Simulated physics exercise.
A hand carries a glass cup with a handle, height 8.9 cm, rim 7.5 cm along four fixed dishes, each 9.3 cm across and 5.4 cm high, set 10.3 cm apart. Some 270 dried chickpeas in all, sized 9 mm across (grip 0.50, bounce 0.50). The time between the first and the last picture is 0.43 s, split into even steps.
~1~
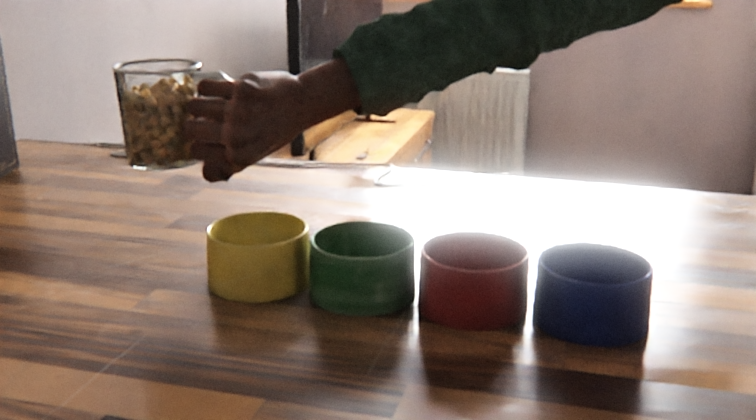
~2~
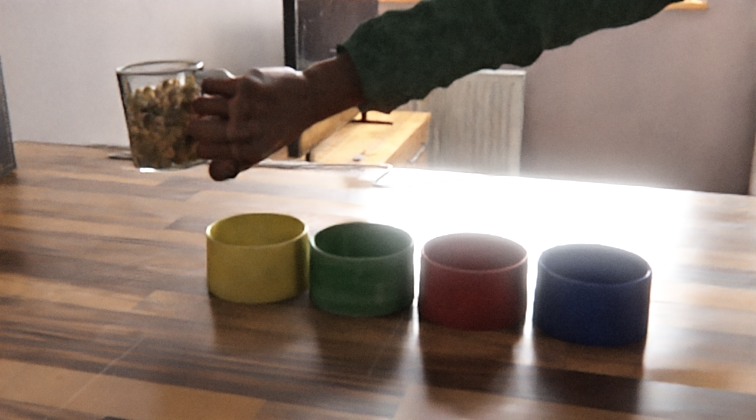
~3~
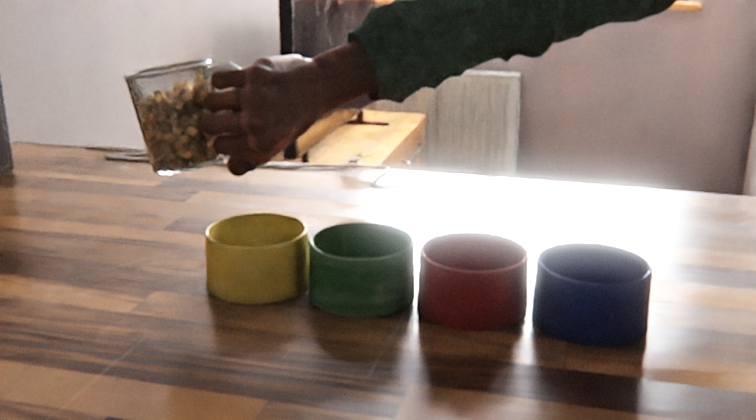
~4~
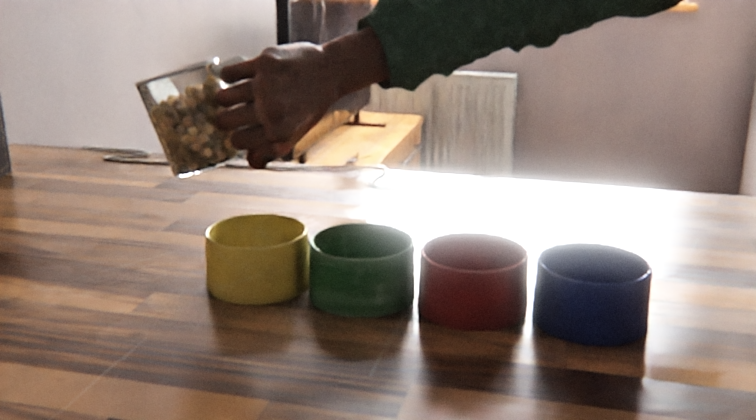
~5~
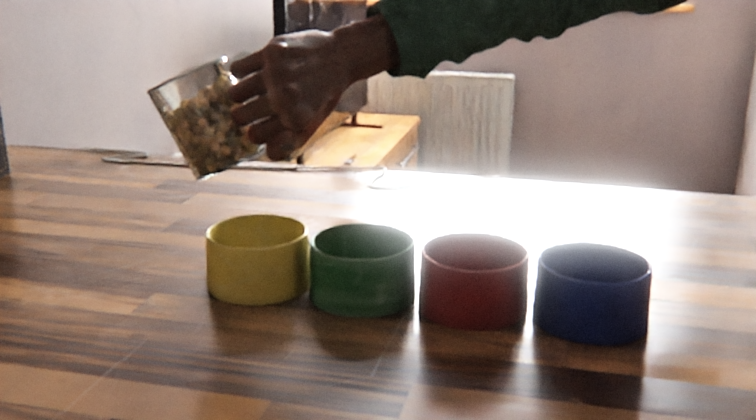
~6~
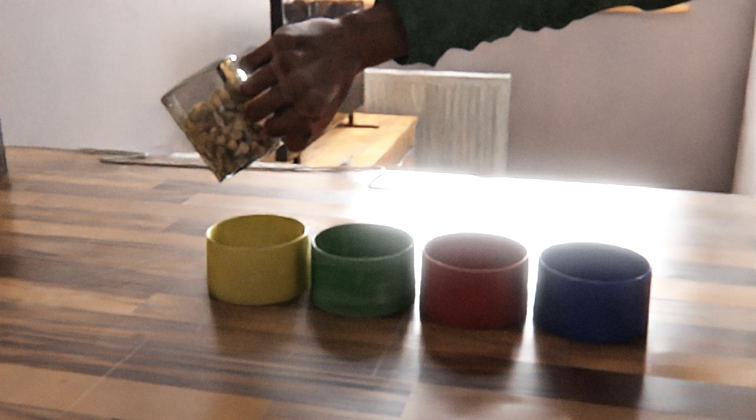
In this clip, a hand holding a glass cup of small dried pieces moves it a short way right above a wooden table, steadily tilting it, behind a row of yellow, green, red and blue dishes that stay still.
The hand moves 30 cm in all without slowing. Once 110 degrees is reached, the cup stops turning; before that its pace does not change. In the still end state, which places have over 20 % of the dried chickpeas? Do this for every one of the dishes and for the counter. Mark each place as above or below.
Marks: Red dish below, blue dish below, green dish above, yellow dish below, counter below.
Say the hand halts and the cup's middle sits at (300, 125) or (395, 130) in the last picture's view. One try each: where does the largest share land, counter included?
Try 1 - yellow; try 2 - green.
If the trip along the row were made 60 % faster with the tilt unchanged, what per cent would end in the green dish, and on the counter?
Green: 60; counter: 30.
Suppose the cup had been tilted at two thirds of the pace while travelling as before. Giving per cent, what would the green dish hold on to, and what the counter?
In that case you'd see green at 60 and the counter at 20.
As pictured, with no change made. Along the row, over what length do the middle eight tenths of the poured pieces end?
I'd put it near 10 cm.
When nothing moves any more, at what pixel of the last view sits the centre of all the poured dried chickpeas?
My guess is close to (373, 278).
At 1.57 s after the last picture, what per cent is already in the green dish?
About 70 per cent by then.
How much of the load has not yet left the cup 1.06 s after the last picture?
About 55 per cent.
Then, 0.65 s after the last picture, tilt 88 degrees; cup holds 100 %.
Then, 1.06 s after the last picture, tilt 110 degrees; cup holds 55 %, green 35 %, yellow 5 %.
Then, 1.57 s after the last picture, tilt 110 degrees; cup holds 10 %, red 5 %, green 70 %, yellow 5 %.
In the end, red 10 %, blue 0 %, green 75 %, yellow 5 %, counter 10 %.
